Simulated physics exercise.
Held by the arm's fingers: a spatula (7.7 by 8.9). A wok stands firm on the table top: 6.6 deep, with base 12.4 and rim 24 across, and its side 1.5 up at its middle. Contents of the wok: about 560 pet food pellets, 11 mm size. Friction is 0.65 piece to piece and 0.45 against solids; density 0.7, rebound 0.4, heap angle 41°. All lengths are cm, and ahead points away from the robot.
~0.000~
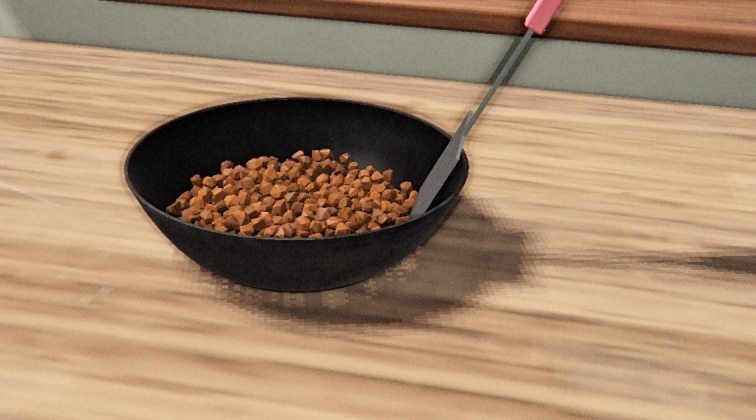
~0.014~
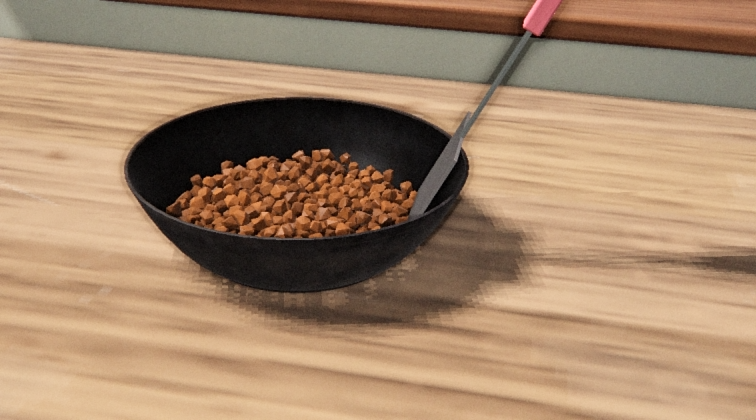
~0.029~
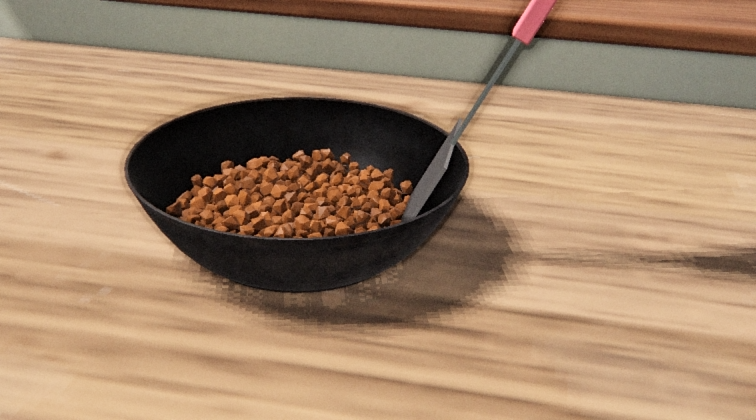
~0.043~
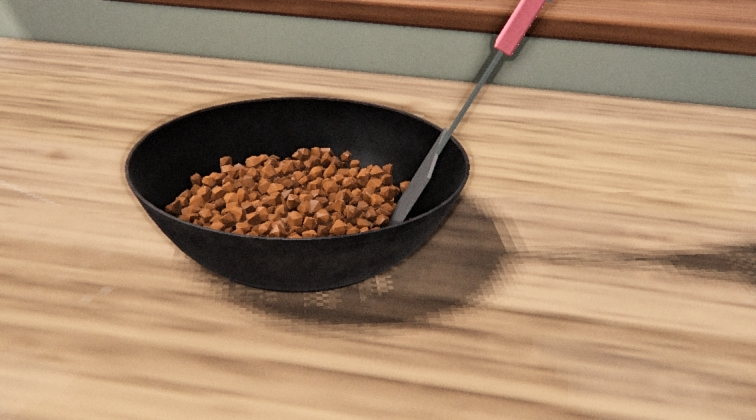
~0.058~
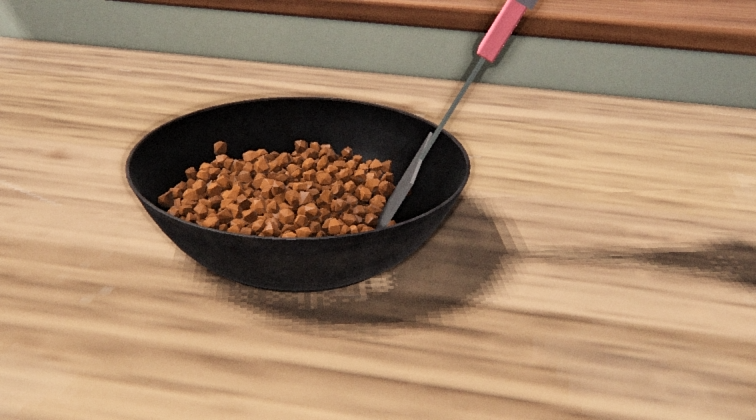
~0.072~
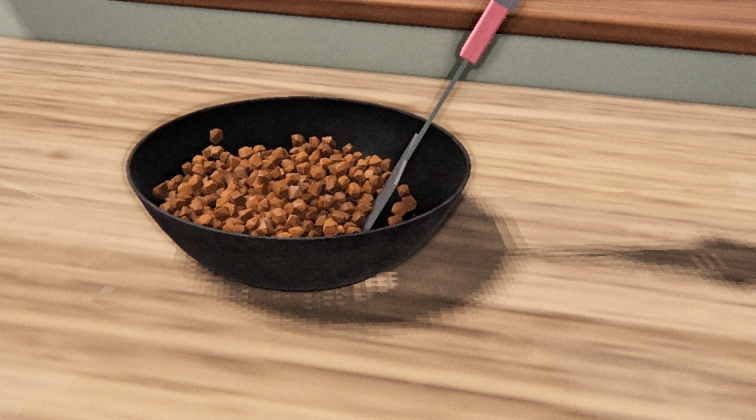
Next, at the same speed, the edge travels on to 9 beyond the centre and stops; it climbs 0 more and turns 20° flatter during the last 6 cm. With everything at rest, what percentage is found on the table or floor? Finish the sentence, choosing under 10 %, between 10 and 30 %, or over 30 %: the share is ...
The share is over 30 %.
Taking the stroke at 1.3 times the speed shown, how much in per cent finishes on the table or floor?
Roughly 55 per cent.
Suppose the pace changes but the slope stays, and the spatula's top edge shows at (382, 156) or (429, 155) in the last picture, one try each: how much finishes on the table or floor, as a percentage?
Roughly 55 and 30 percent.
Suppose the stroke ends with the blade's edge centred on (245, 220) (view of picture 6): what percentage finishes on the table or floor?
About 0 per cent.
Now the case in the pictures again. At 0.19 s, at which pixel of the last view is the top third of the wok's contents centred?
Near (193, 149).
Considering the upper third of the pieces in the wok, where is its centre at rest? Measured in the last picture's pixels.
Pixel position: Approx. (208, 180).
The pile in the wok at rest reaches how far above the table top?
Peak at rest, approximately 7.0 centimetres.
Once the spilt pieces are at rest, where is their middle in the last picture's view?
My best guess is near (61, 206).
By 0.13 s, sloping 64°, highest piece 14 above the table; 562 in the wok, 1 on the blade or in flight.
By 0.19 s, sloping 57°, highest piece 21 above the table; 558 in the wok, 5 on the blade or in flight.
By 0.42 s, sloping 44°, highest piece 15 above the table; 289 in the wok, 56 on the table or floor, 218 on the blade or in flight.
By 1.47 s, sloping 44°, highest piece 7 above the table; 287 in the wok, 276 on the table or floor.
Final count, 287 in the wok, 276 on the table or floor. That is 49 % on the table or floor.
